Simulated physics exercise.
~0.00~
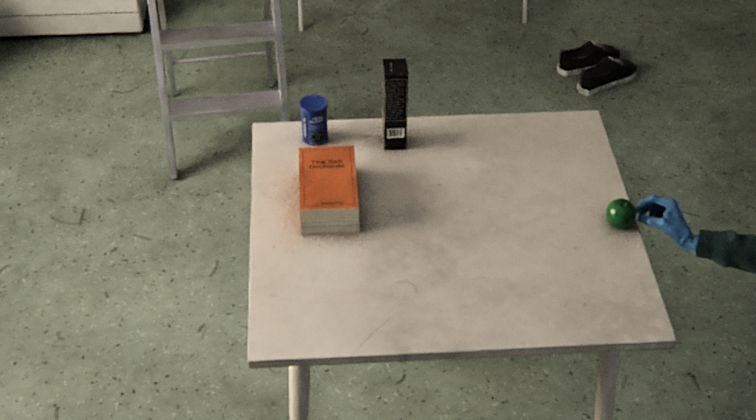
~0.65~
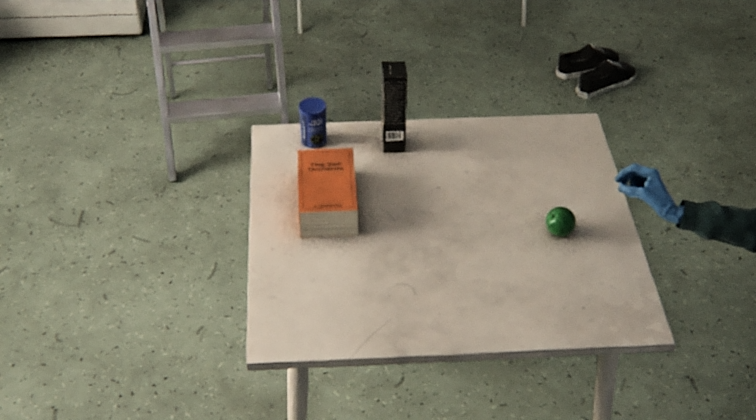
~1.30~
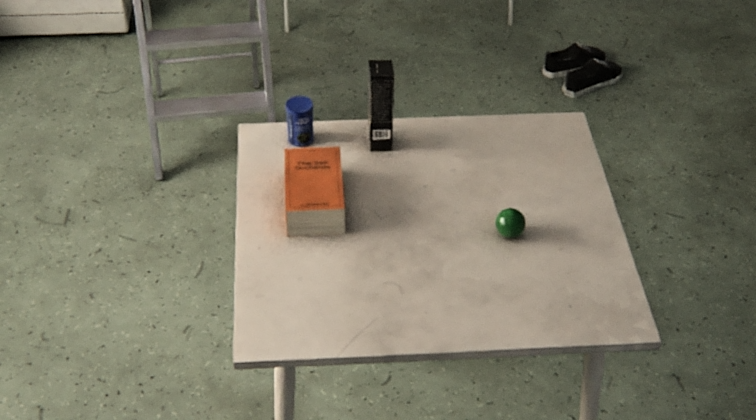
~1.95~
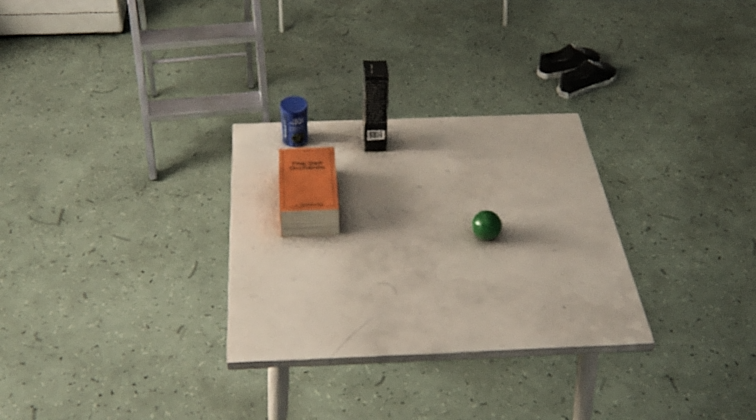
The clip opens on a pale table top holding an orange book, a blue tin and a tall black carton, with a gloved blue hand touching a green apple near the right edge. The hand pushes the apple to the left, lets go and draws back toward the right. The apple rolls on by itself across the table, heading toward the book, while the hand leaves the view. It travels a shorter way further left as the view sways slightly. It ends on the open table top, well short of the book, with the other objects still in their places.
